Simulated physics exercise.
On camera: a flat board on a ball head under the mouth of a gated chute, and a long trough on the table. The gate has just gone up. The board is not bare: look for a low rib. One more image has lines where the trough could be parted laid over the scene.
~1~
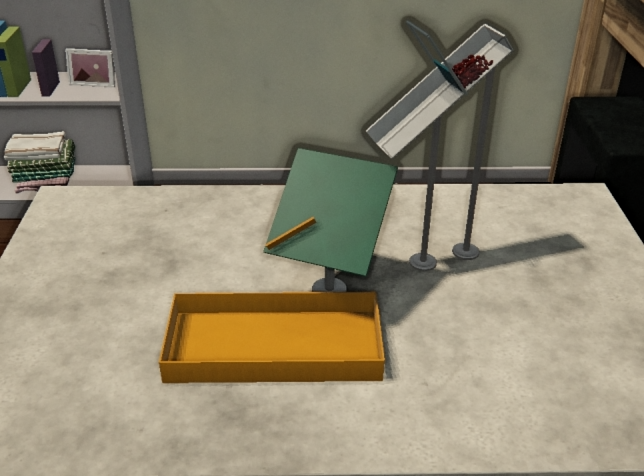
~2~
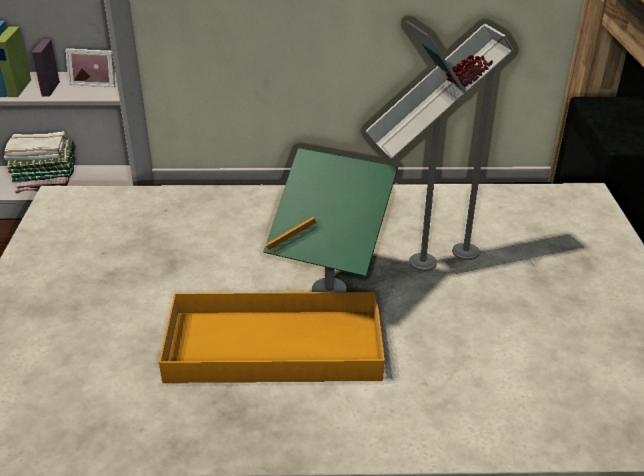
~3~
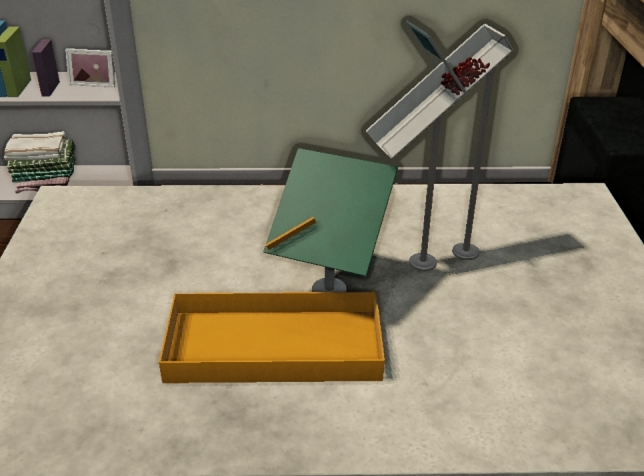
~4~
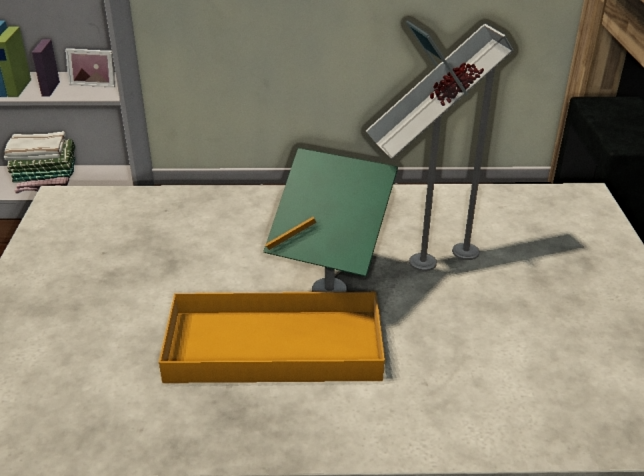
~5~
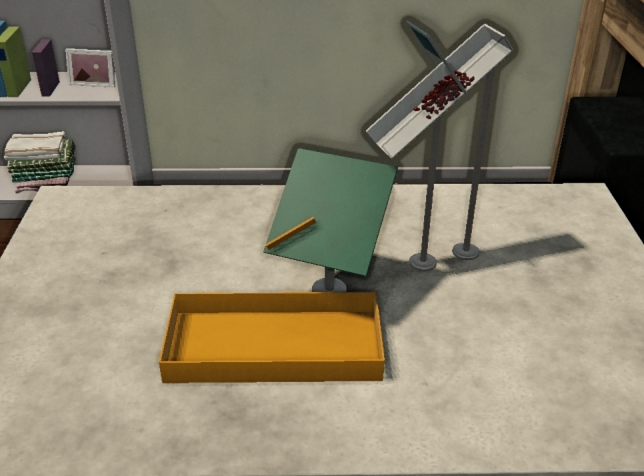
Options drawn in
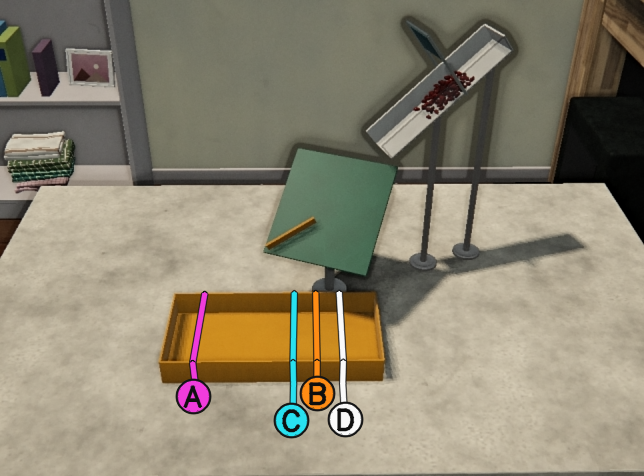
A green board stood tilted behind an empty orange trough on a table, and as a gate lifted on the raised chute, dark red beans slid partway down its sloping white channel.
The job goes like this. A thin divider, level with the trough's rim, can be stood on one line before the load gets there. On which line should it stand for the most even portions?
It is C.
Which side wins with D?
Left.
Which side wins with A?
More lands on the right.
On the marked copy, line A crosses the front rim at (192, 362); line B crosses the front rim at (317, 361); line C crosses the front rim at (293, 361); line D crosses the front rim at (343, 360).
Choosing A, of what is caught, a small part on the left of the divider, nearly all on the right.
Choosing B, of what is caught, nearly all on the left of the divider, a small part on the right.
Choosing C, of what is caught, about half on the left of the divider, about half on the right.
Choosing D, of what is caught, all on the left of the divider, none on the right.
